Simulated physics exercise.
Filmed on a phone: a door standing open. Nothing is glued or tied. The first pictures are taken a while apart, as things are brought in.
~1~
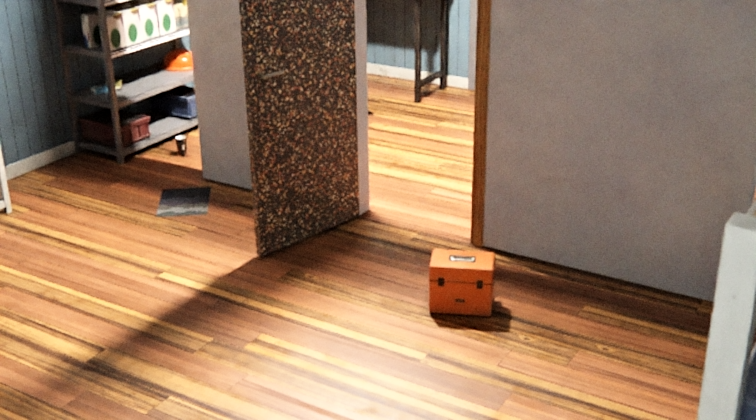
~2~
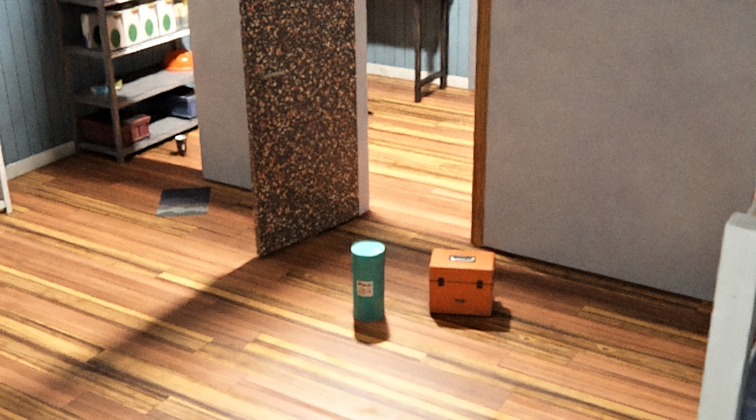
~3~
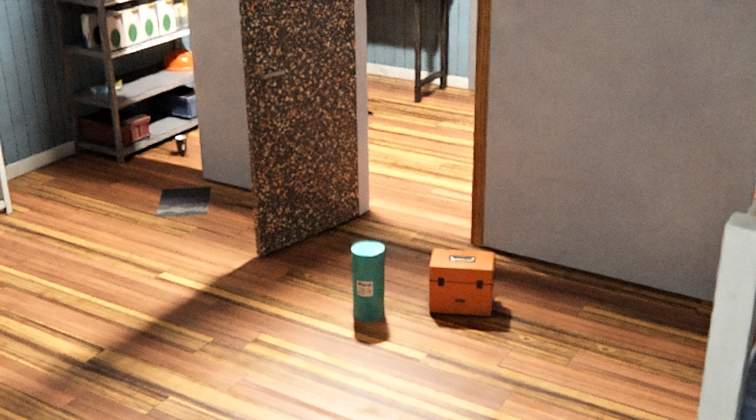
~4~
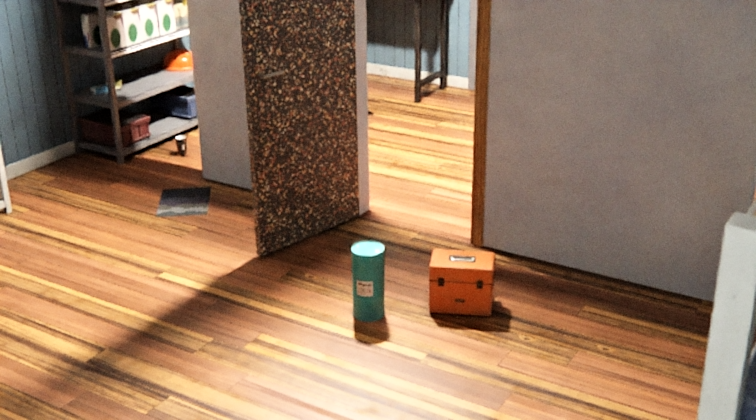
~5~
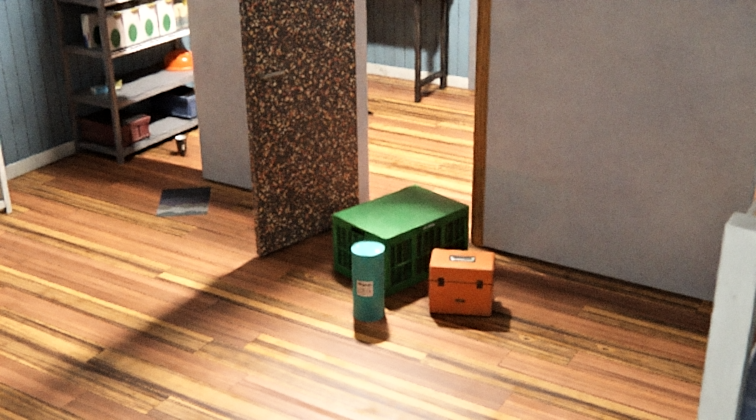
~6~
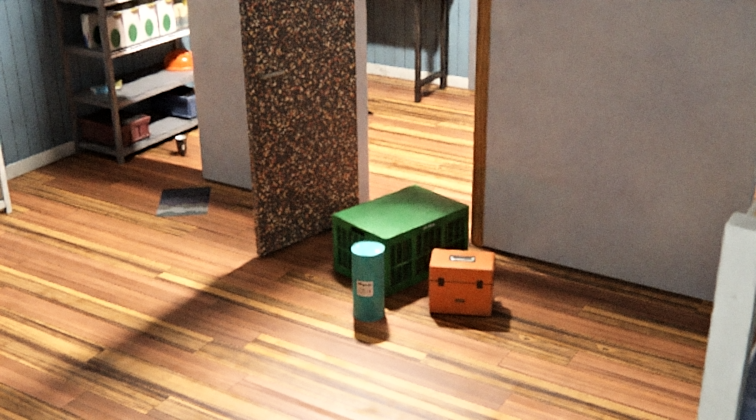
A speckled door stood wide open and still near an orange toolbox on the wooden floor, while a turquoise canister appeared to the toolbox's left, and later a green chest appeared behind them.
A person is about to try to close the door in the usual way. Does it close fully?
The door jams.
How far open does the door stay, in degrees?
About 70°.
Then, 0.50 s past the last view, open by 94°.
Then, 0.70 s past the last view, open by 85°.
Then, 1.00 s past the last view, open by 70°.
Finally, open by 69°; all 3 still in place. Final places as the last picture's camera would see them, green chest near (402, 238).
